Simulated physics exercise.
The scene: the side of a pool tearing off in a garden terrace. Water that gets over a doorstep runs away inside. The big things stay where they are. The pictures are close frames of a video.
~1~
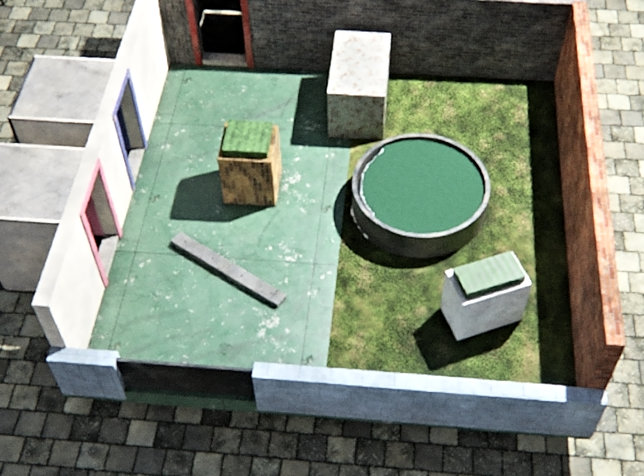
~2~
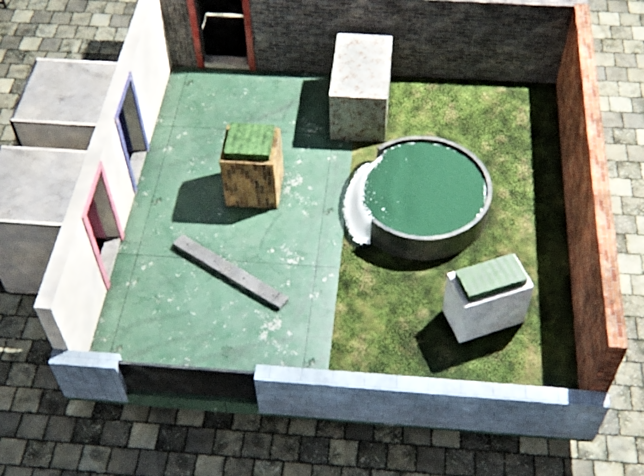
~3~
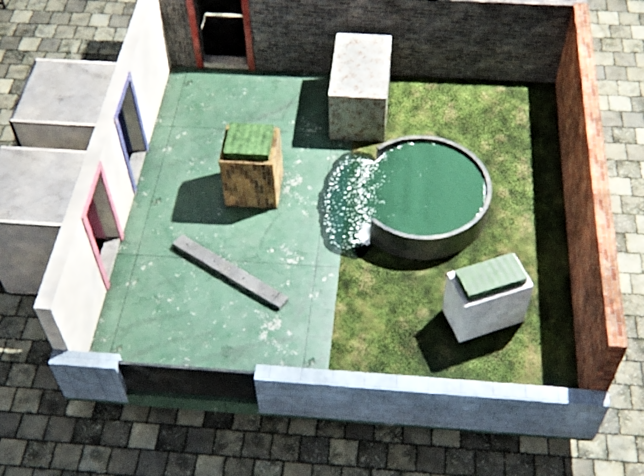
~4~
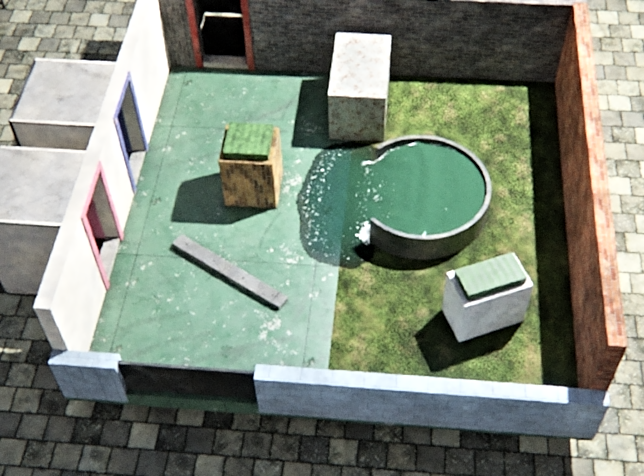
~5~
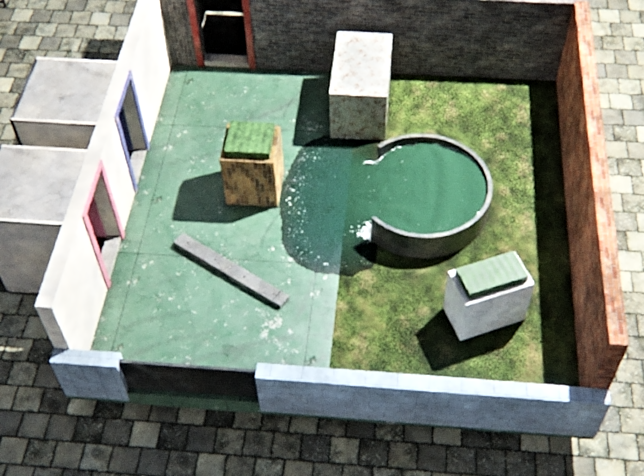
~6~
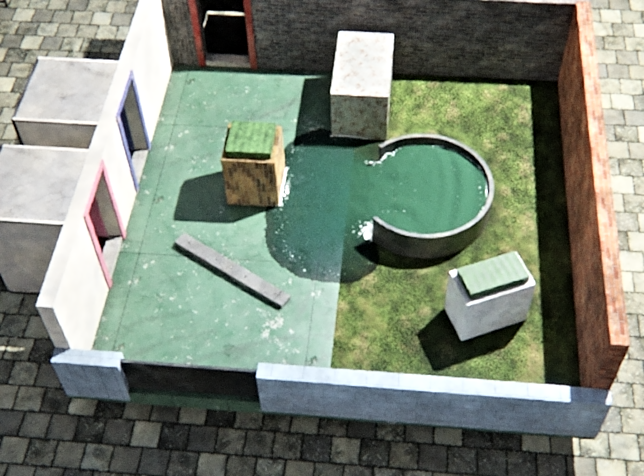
A walled garden terrace, half pale green paving and half grass, is seen from high above by a still camera. A round, dark-rimmed tank of green water sits on the grass at right, near two pale blocks, with a green-topped tan block and a low grey bar on the paving at left. The tank's left side opens, and water bursts out in white froth, then spreads leftward over the paving in a dark, rounded sheet to the tan block.
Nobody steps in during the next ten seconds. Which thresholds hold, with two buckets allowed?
In the end: The red door admits no more than that; the pink door admits no more than that; the blue door lets in a lot.
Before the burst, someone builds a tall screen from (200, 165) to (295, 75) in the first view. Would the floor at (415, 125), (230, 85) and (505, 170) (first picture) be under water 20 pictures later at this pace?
As listed: No water, no water, no water.
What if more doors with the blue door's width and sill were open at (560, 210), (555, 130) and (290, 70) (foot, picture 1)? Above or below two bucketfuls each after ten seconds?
In that order: Stays under, holds, passes that mark.
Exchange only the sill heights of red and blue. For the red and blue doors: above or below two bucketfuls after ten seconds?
In short: The red one passes that mark, the blue one takes less.
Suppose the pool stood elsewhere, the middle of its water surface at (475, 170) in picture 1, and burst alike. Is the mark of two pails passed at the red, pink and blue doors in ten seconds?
Red is under, pink lets less in, blue lets more in.
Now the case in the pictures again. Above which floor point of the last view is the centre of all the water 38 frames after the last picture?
Close to (265, 187).
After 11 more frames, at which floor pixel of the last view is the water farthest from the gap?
Around (176, 89).
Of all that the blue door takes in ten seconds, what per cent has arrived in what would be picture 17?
Some 0 per cent.
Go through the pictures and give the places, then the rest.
In the first picture, still water in the round tank at (421, 186).
In the second picture, the front is at a hidden place, out from the gap at (358, 197).
In the third picture, water pours out at (358, 198) and has run to (352, 155).
In the fourth picture, the front is at (332, 148), out from the gap at (357, 198).
In the fifth picture, water pours out at (359, 197) and has run to (324, 139).
In the sixth picture, the front is at (310, 136), out from the gap at (360, 197).
A moment on, water covers 20 % of the floor; the red door not reached, the pink door not reached, the blue door not reached.
Next, water covers 35 % of the floor; the red door not reached, the pink door not reached, the blue door not reached.
Then, water covers 50 % of the floor; the red door under two buckets in, the pink door wet at the sill, nothing in, the blue door under two buckets in.
Later, water covers 60 % of the floor; the red door under two buckets in, the pink door wet at the sill, nothing in, the blue door over two buckets in.
In the end, water covers 70 % of the floor; the red door under two buckets in, the pink door wet at the sill, nothing in, the blue door over two buckets in.
